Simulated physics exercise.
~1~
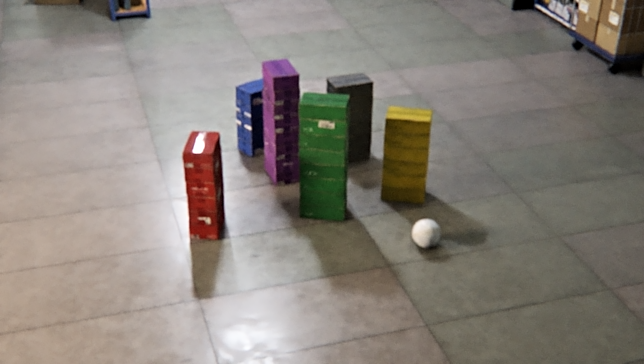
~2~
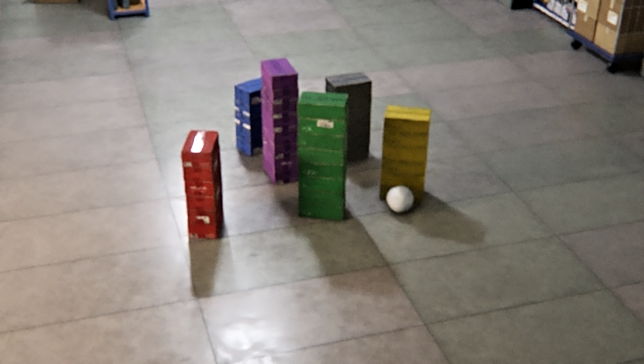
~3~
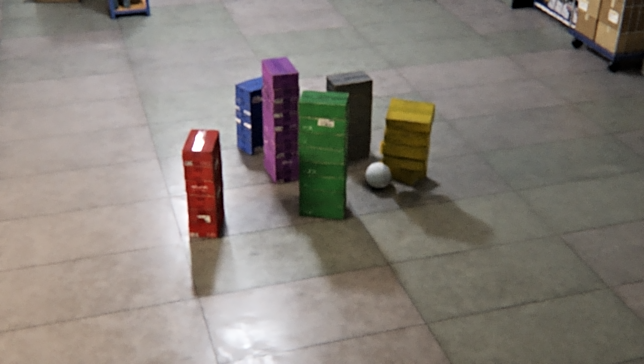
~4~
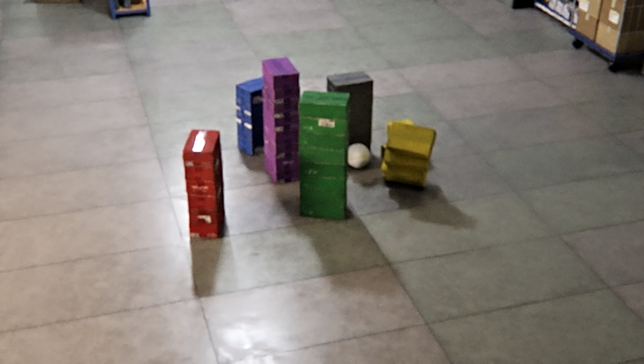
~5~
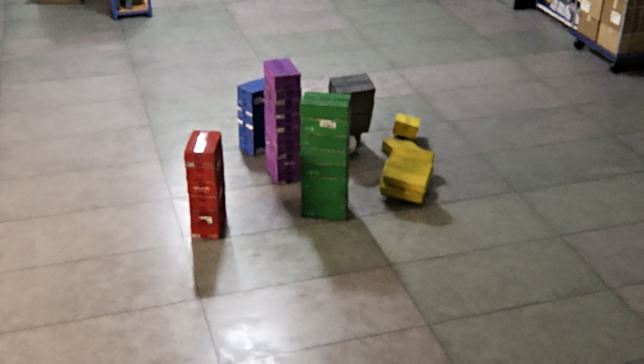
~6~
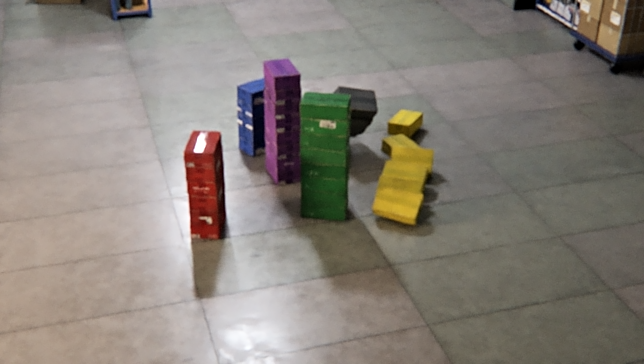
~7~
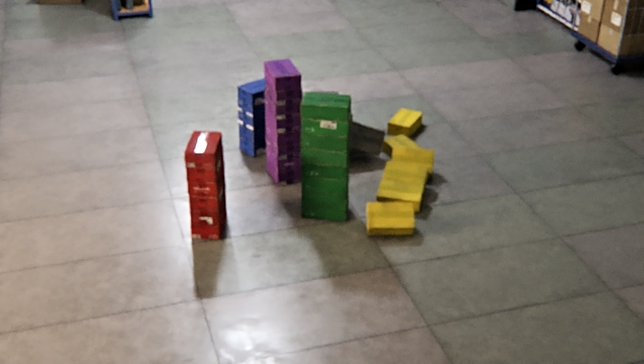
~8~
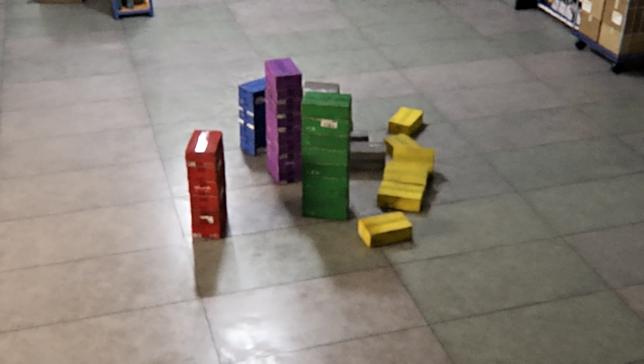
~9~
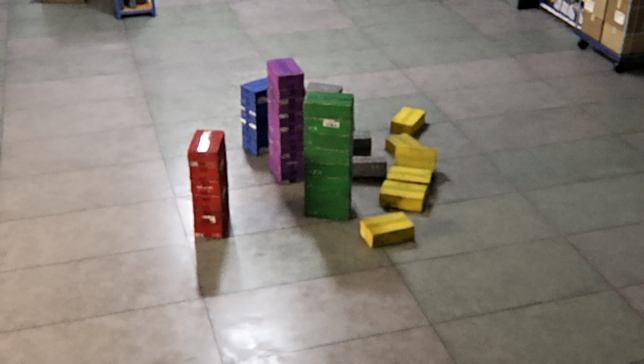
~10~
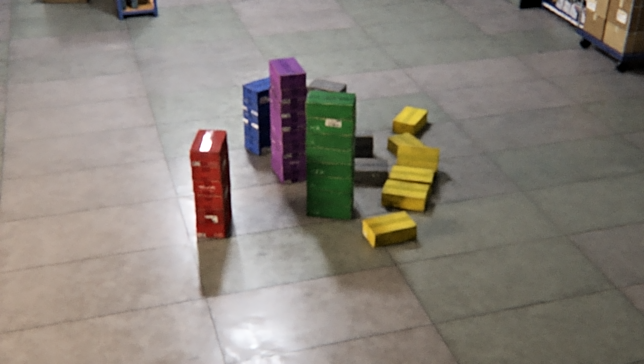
White ball rolling into a yellow box stack and toppling it, then the dark stack behind collapsing while four others stay standing.
